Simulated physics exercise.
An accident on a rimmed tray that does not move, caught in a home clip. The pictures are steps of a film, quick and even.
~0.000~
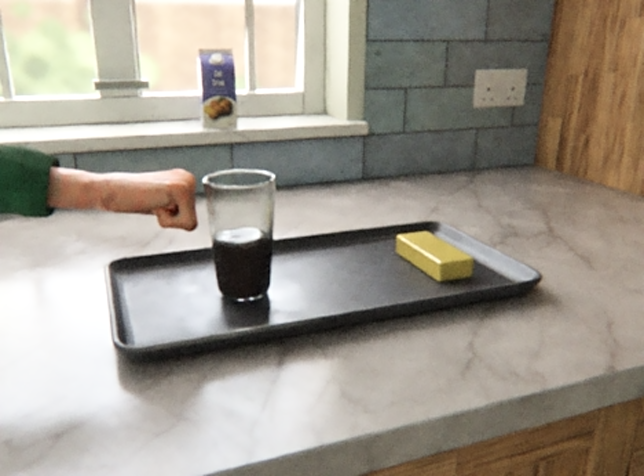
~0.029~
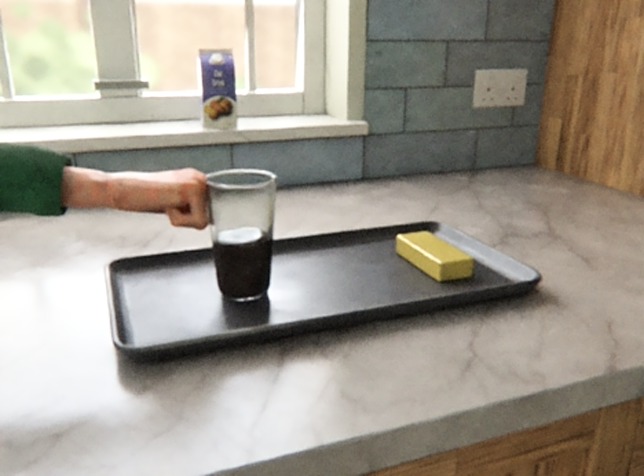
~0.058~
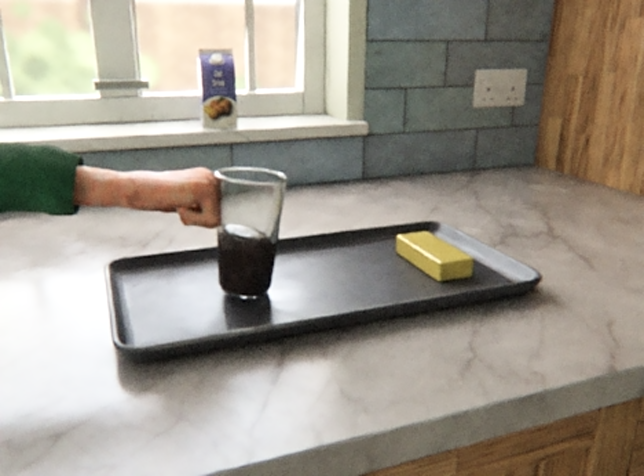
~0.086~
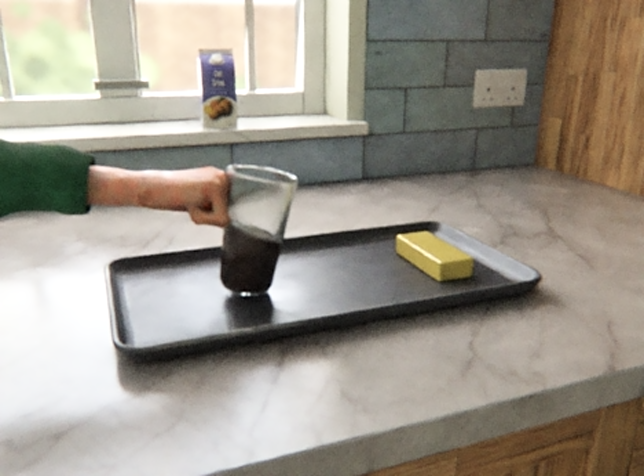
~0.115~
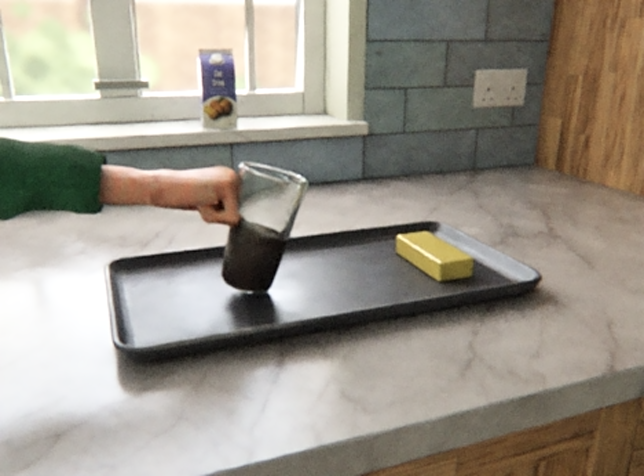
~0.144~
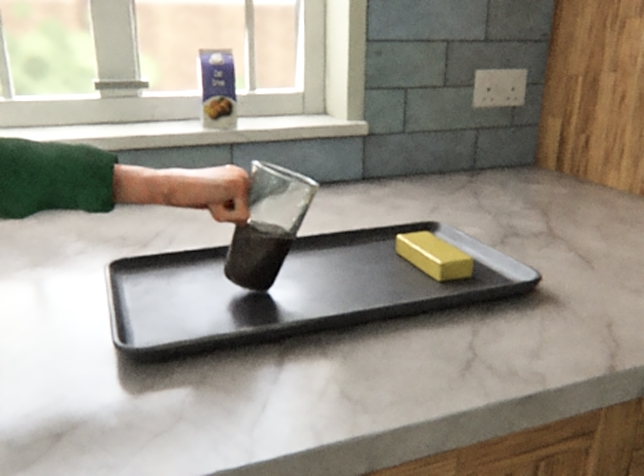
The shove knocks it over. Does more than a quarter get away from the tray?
No, under a quarter gets away.
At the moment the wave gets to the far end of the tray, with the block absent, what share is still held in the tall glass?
You'd be looking at something near 65 in a hundred.
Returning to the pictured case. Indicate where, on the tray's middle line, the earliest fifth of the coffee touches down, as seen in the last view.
Roughly (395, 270).
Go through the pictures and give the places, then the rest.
It leans 0°; its right rim is at (273, 177); the coffee meets the walls at (215, 237) and (267, 231); the tray's far rim is at (486, 246); a block is fixed to the tray further along, in the first frame.
It leans 0°; its right rim is at (273, 177); the coffee meets the walls at (215, 237) and (267, 231), in the second frame.
It leans 5°; its right rim is at (283, 177); the coffee meets the walls at (220, 225) and (270, 232), in the third frame.
It leans 11°; its right rim is at (294, 179); the coffee meets the walls at (227, 217) and (276, 233), in the fourth frame.
It leans 16°; its right rim is at (304, 181); the coffee meets the walls at (234, 214) and (282, 231), in the fifth frame.
It leans 22°; its right rim is at (314, 185); the coffee meets the walls at (238, 225) and (289, 228), in the sixth frame.
A moment on, the tall glass is falling and 100 per cent is in the glass, 0 on the tray and 0 above or beyond its rim.
Next, the tall glass lies on its side and 90 per cent is in the glass, 4 on the tray and 7 above or beyond its rim.
Then the tall glass lies on its side and 47 per cent is in the glass, 39 on the tray and 14 above or beyond its rim.
Later the tall glass lies on its side and 25 per cent is in the glass, 66 on the tray and 9 above or beyond its rim.
At rest 91 per cent is held by tray and glass, 9 is off the tray.
